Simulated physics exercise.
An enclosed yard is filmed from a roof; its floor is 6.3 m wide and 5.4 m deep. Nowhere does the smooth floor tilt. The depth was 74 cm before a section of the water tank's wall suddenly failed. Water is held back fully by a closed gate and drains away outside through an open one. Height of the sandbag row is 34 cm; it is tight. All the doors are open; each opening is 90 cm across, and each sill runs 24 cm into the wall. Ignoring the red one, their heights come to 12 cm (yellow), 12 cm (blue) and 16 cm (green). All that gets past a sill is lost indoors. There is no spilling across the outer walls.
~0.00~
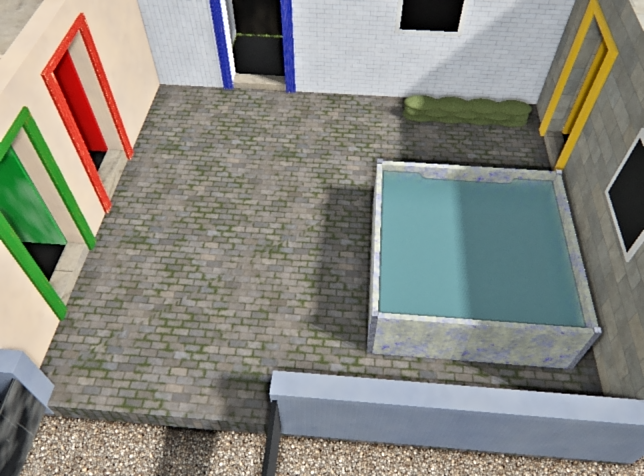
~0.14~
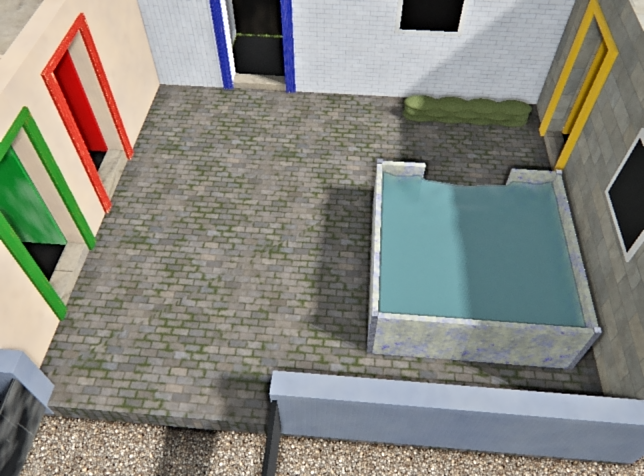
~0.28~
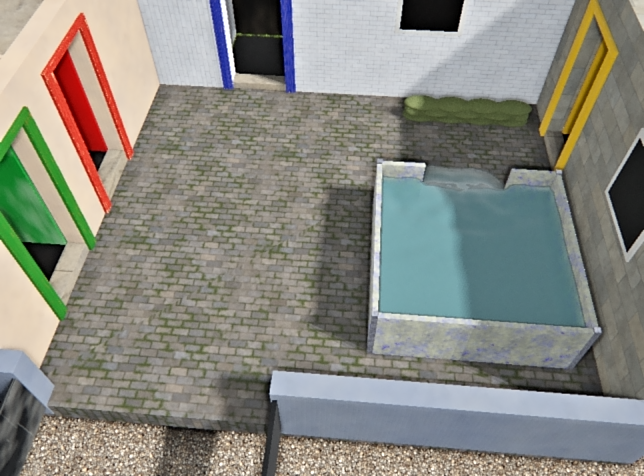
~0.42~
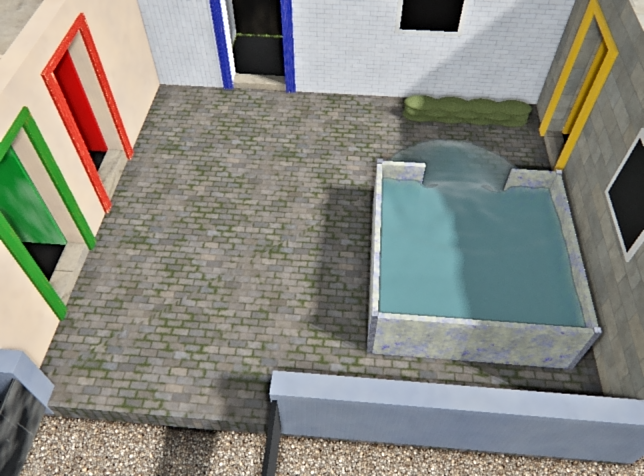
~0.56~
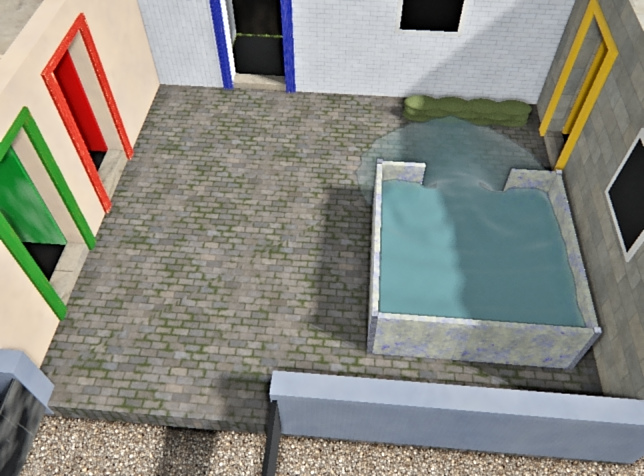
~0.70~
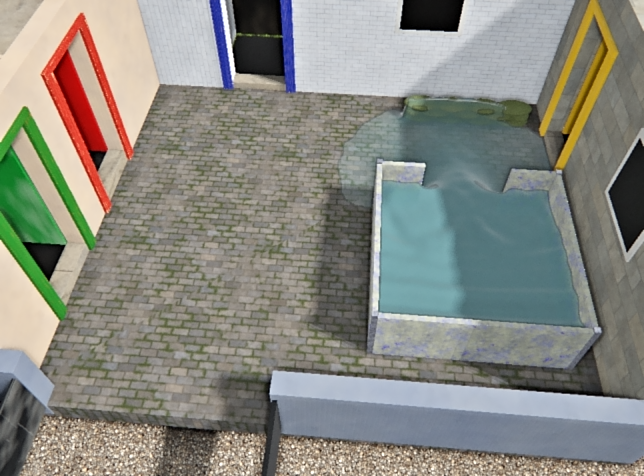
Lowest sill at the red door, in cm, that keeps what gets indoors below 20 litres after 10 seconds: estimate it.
My estimate is 11.5 cm.
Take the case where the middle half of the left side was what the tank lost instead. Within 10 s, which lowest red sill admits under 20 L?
Some 19 centimetres.
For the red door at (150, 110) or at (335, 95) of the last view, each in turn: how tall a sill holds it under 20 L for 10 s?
About 22 cm, then about 19 cm.
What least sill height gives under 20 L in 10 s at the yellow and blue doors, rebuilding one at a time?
About 32 cm at yellow and 9.5 cm at blue.
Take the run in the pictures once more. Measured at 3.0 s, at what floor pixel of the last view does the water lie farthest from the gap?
Pixel close to (158, 90).
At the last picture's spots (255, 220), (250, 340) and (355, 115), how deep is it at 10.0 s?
Ordered as asked: 3, 6, 8 cm.
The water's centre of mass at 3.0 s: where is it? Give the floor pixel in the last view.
The water's centre is at about (415, 203).
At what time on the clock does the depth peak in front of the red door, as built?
I'd say near 4.5 seconds.
After 1.4 s water covers 25 % of the floor, deepest (44 cm) near (440, 127); it has not reached the red door.
After 3.0 s water covers 40 % of the floor, deepest (30 cm) near (451, 128); 3 cm at the red door, 0 litres in over its 20 cm sill.
After 10.0 s water covers 90 % of the floor, deepest (12 cm) near (35, 383); 10 cm at the red door, 0 litres in over its 20 cm sill.
At the red door as built, the water arrived by 3.0 s and peaked near 16 cm at 4.4 s.
Run again over the same 10 s with other heights there, 44 litres in over 9.5 cm, 9 litres over 13 cm. The limit of 20 litres is kept from about 11.5 cm up.
